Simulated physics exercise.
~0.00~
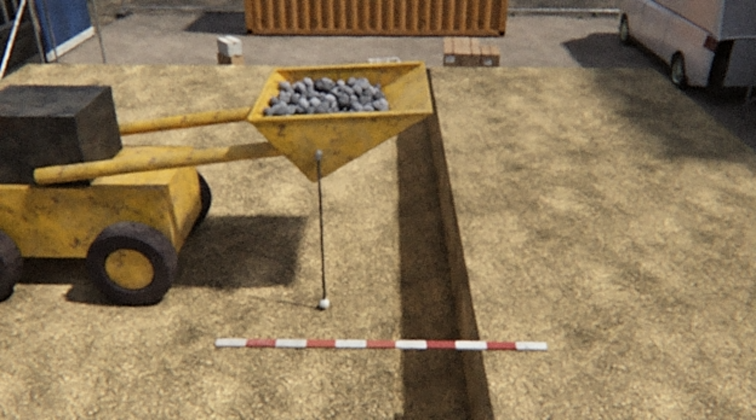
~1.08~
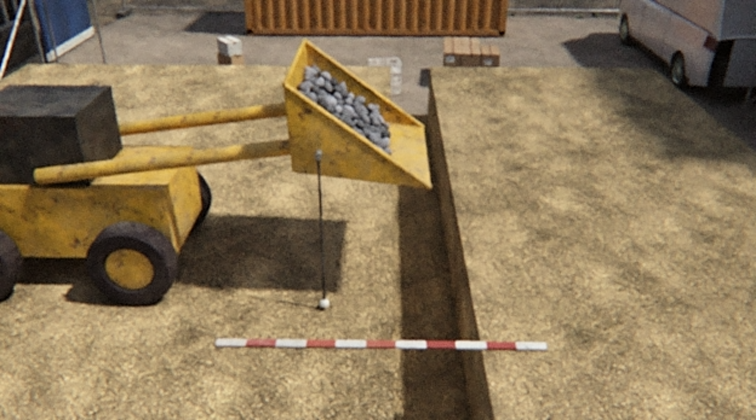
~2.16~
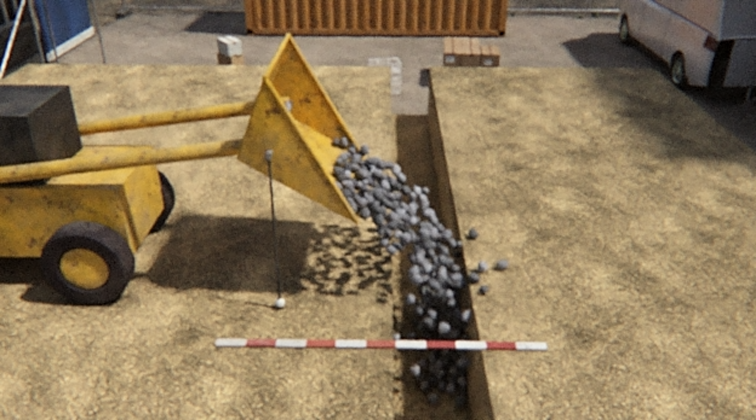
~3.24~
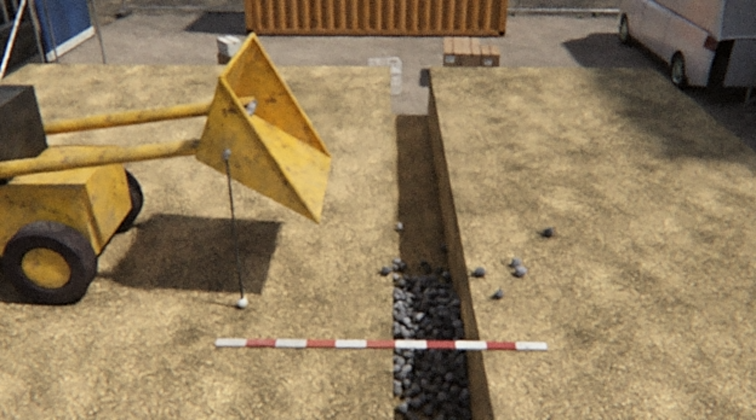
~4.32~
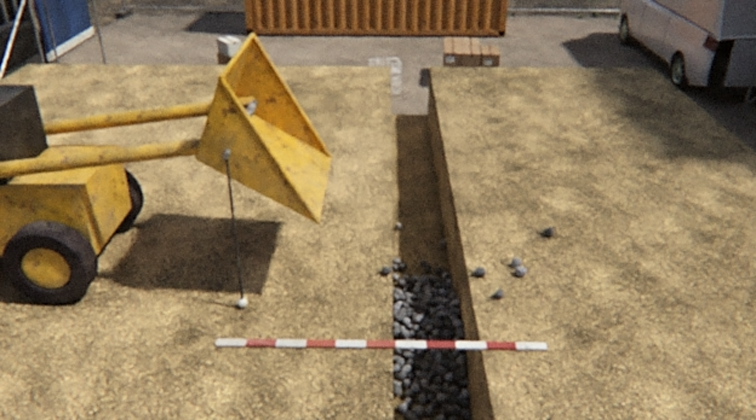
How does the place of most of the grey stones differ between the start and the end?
At the start the stones are heaped in the loader's raised yellow bucket. At the end nearly all of them lie in the near part of the trench, lower and farther to the right.
